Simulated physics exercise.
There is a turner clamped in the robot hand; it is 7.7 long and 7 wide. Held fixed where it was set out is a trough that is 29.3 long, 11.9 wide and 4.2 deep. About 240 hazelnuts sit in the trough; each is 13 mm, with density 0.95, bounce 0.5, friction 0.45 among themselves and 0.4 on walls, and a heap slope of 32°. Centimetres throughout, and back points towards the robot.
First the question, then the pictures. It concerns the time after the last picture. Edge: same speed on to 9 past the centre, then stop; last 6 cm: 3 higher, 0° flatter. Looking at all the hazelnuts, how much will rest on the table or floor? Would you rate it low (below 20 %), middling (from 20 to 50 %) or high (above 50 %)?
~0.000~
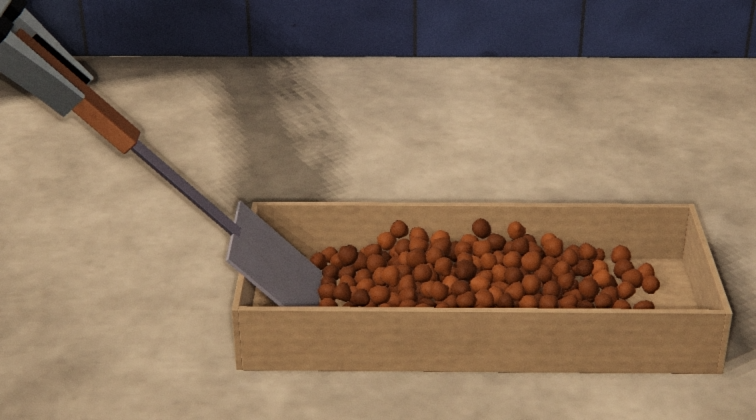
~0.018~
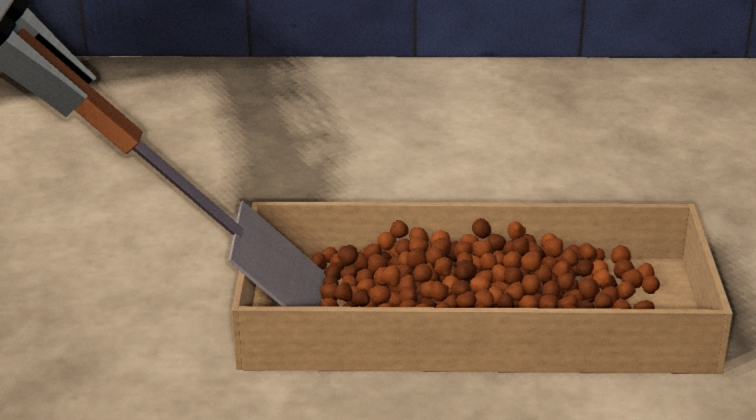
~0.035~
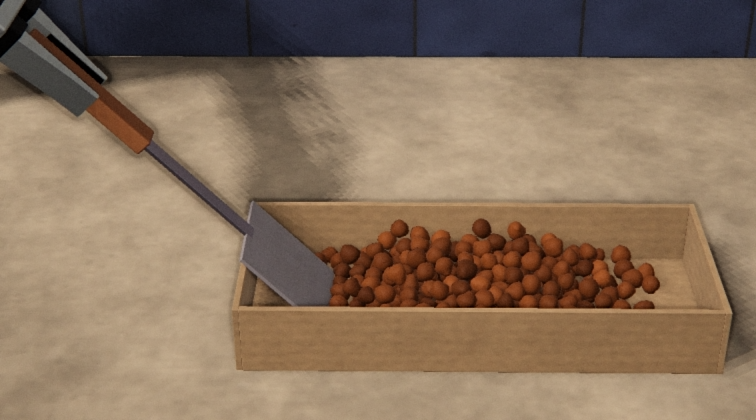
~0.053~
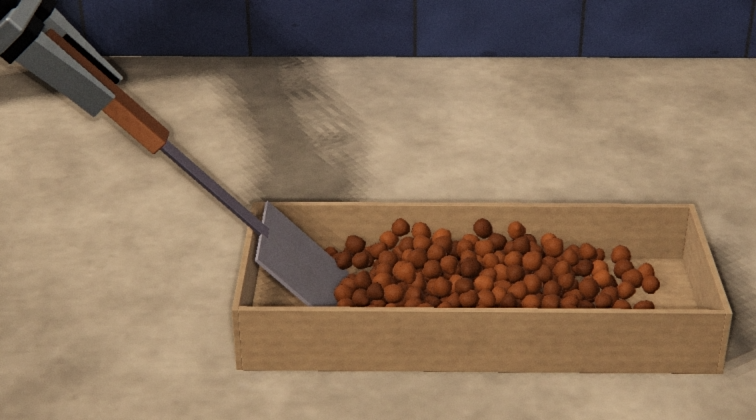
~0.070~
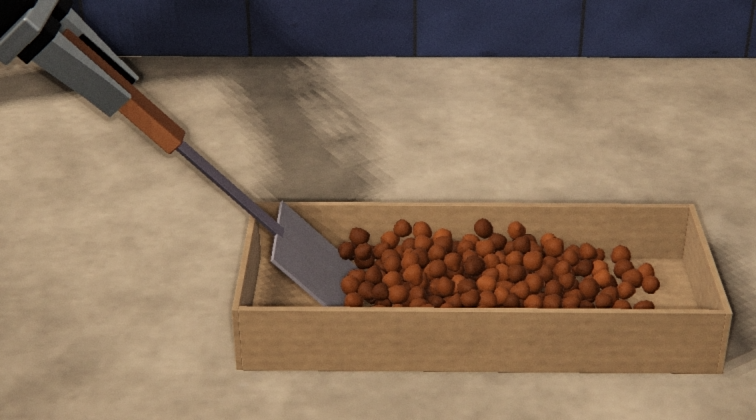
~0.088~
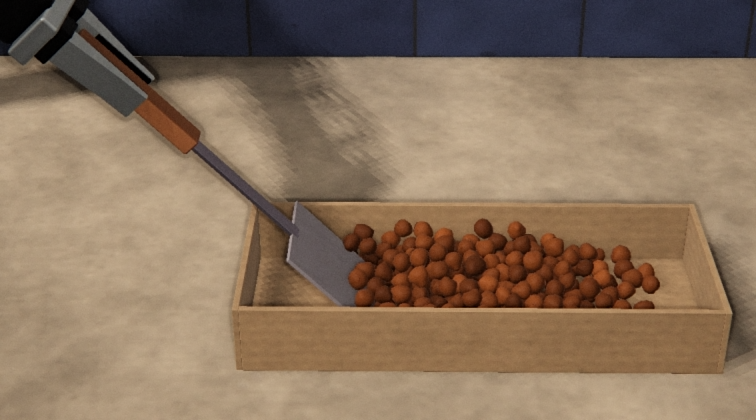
Low, below 20 %.
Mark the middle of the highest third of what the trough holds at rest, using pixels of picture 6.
Roughly (660, 277).
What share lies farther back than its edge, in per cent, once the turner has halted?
Estimated share: Around 40 %.
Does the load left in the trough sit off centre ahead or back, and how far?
Forward offset: Roughly 7.5 cm.
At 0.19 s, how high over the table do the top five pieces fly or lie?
Estimated height above table: Approx. 5 cm.
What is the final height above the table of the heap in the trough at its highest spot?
Some 5.5 cm above the table.
After 0.19 s, sloping 47°, highest piece 5 above the table; 235 in the trough.
After 0.30 s, sloping 47°, highest piece 7 above the table; 235 in the trough.
After 0.55 s, sloping 47°, highest piece 6 above the table; 226 in the trough, 7 on the table or floor, 2 on the blade or in flight.
After 1.60 s, sloping 47°, highest piece 5 above the table; 224 in the trough, 11 on the table or floor.
In the end, 224 in the trough, 11 on the table or floor. That is 5 % on the table or floor.
